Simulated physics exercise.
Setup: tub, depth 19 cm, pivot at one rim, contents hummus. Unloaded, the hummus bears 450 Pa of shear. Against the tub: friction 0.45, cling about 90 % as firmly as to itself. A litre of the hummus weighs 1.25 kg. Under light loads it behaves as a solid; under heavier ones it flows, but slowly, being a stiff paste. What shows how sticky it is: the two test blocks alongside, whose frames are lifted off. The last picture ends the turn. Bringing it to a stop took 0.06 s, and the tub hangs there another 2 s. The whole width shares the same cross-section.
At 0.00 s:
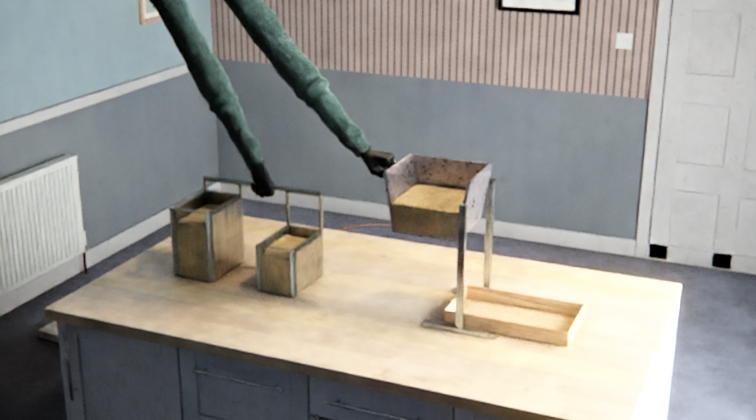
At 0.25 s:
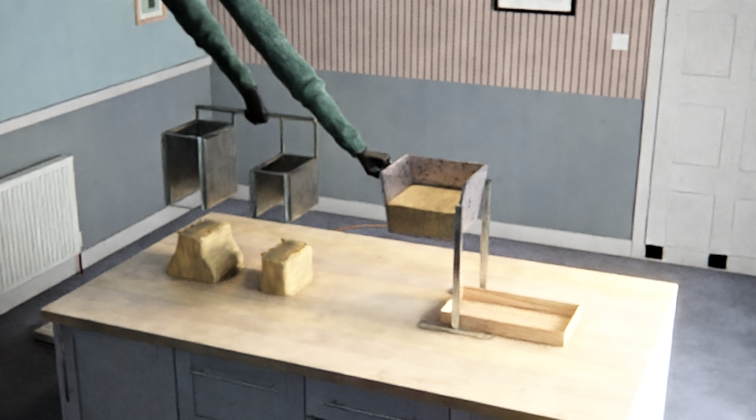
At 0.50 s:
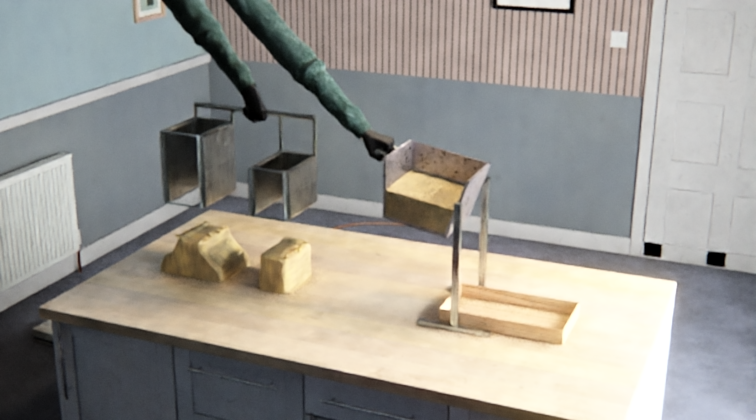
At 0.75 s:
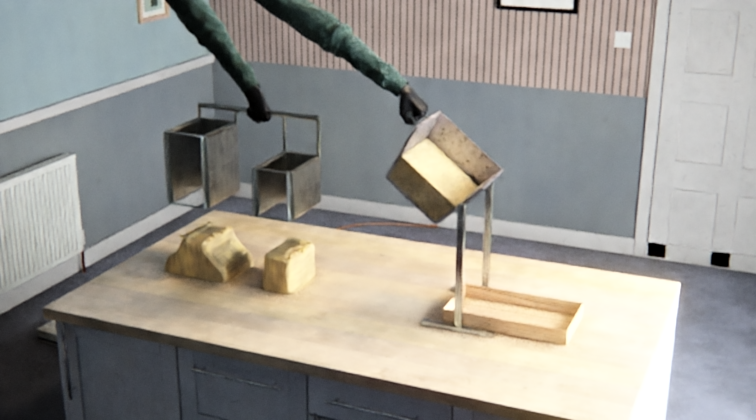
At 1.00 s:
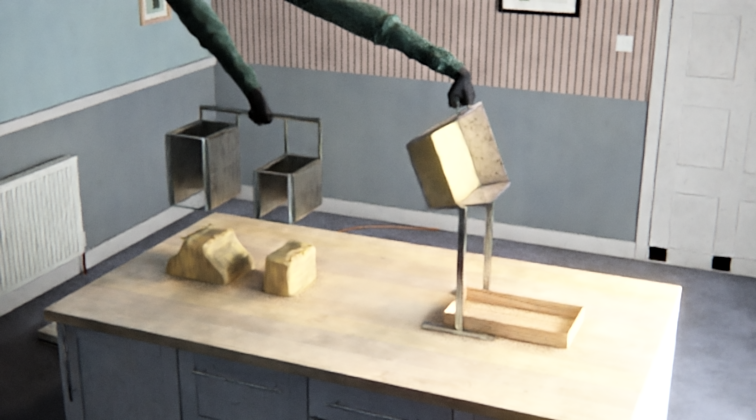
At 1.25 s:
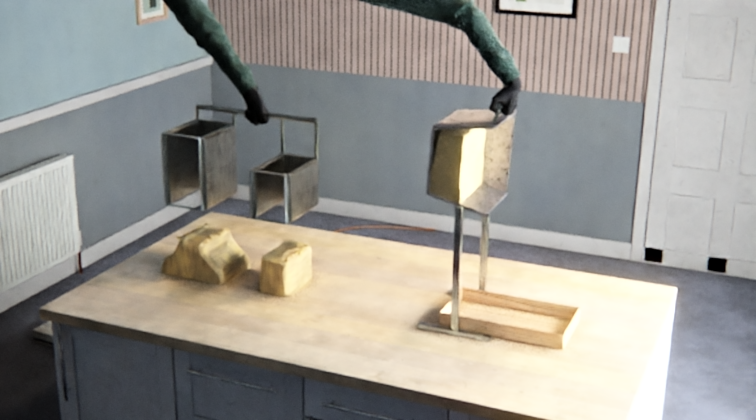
On a kitchen island, a gloved hand lifted two joined metal boxes off two tan blocks, the taller of which slumped, while another hand swung a tub of hummus up onto its side, contents still inside.
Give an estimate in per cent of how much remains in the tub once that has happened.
55 %.
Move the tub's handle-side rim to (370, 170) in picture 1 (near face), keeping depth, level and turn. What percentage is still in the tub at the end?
Around 45 percent would still be in the tub at the end.
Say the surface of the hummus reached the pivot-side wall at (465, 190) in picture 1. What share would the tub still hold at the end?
Then roughly 25 %.
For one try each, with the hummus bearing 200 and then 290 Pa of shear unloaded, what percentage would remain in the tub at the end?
About 20 % first, about 35 % second.
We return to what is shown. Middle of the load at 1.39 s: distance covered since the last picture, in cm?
Shift: Roughly 5 cm.
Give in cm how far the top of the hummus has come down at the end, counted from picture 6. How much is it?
Roughly 14 cm.
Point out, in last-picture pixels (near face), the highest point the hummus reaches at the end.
I'd point to somewhere around (452, 179).
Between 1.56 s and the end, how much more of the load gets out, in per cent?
My estimate is near 22 in a hundred.
After 1.39 s, the tub is at 93 degrees and holds 100 %.
After 1.56 s, the tub is at 93 degrees and holds 76 %.
After 1.73 s, the tub is at 93 degrees and holds 55 %.
After 1.90 s, the tub is at 93 degrees and holds 55 %.
After 3.25 s, at the end, the tub is at 93 degrees and holds 55 %.
